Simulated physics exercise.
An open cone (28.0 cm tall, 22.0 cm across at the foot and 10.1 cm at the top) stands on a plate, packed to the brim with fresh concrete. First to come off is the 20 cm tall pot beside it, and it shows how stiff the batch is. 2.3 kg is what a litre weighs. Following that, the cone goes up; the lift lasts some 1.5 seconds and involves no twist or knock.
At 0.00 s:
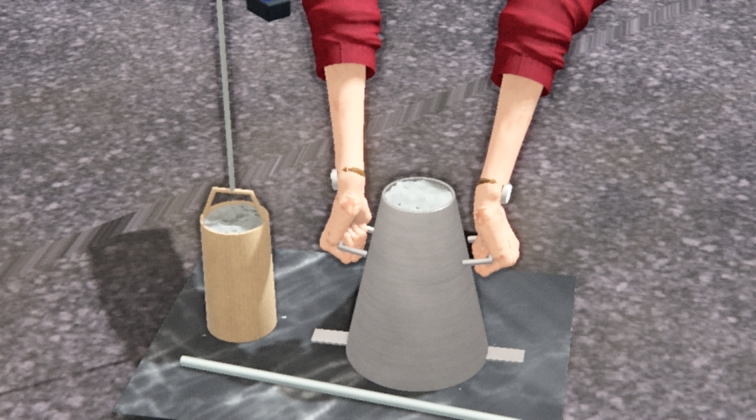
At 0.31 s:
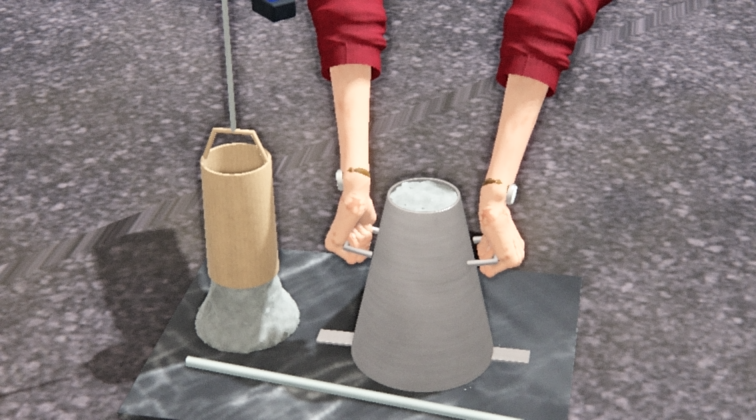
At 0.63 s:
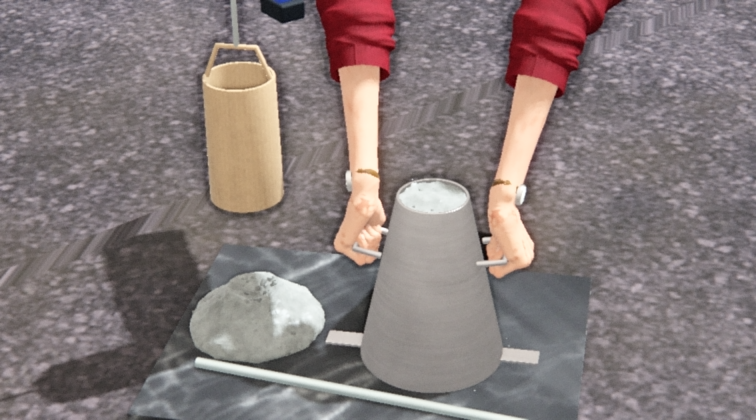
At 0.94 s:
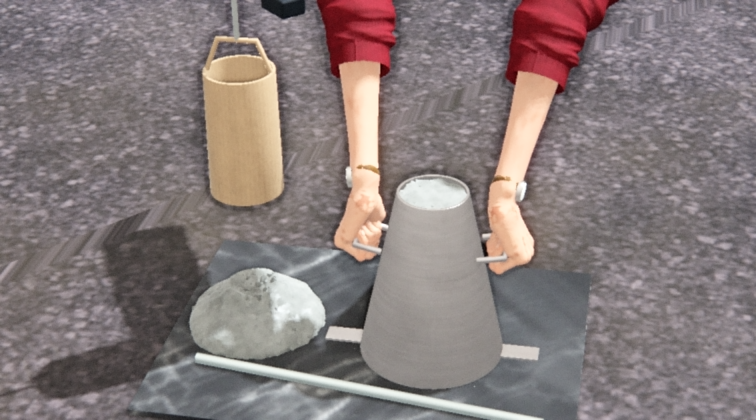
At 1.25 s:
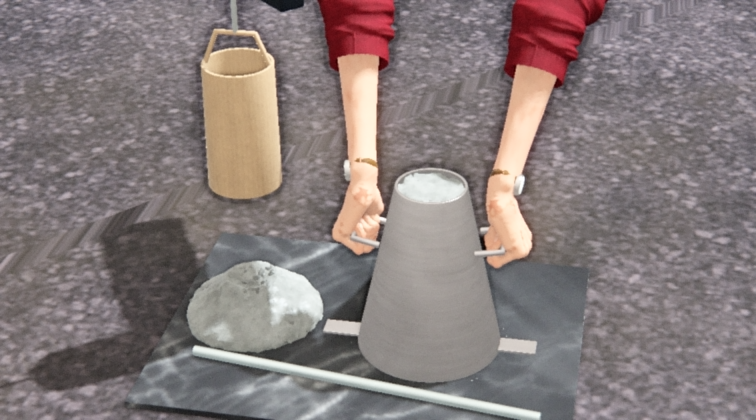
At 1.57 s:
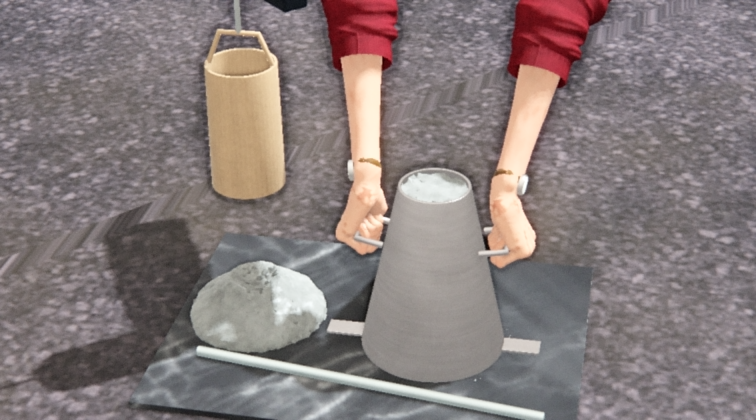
To begin with, a tan pot and a grey cone, both filled with wet concrete, stand on a dark plate while two hands grip the cone's handles. The pot rises straight up, its concrete slumping into a low, rounded heap on the left, while the cone stays in place.
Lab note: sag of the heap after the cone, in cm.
Sag roughly 20 cm.
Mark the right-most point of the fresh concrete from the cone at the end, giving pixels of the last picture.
The pixel is about (551, 342).
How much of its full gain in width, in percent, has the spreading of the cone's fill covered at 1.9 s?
Roughly 40 percent of the full gain.
After 1.9 s, the cone is up 5.3 cm; the fresh concrete has come down 10 cm to 18 cm and is 28 cm wide.
After 2.3 s, the cone is up 17 cm; the fresh concrete has come down 20 cm to 8.3 cm and is 37 cm wide.
After 2.7 s, the cone is up 29 cm; the fresh concrete has come down 20 cm to 8.3 cm and is 38 cm wide.
After 3.1 s, the cone is clear; the fresh concrete has come down 20 cm to 8.2 cm and is 38 cm wide.
After 3.7 s, at rest, the cone is clear; the fresh concrete has come down 20 cm to 8.2 cm and is 38 cm wide.
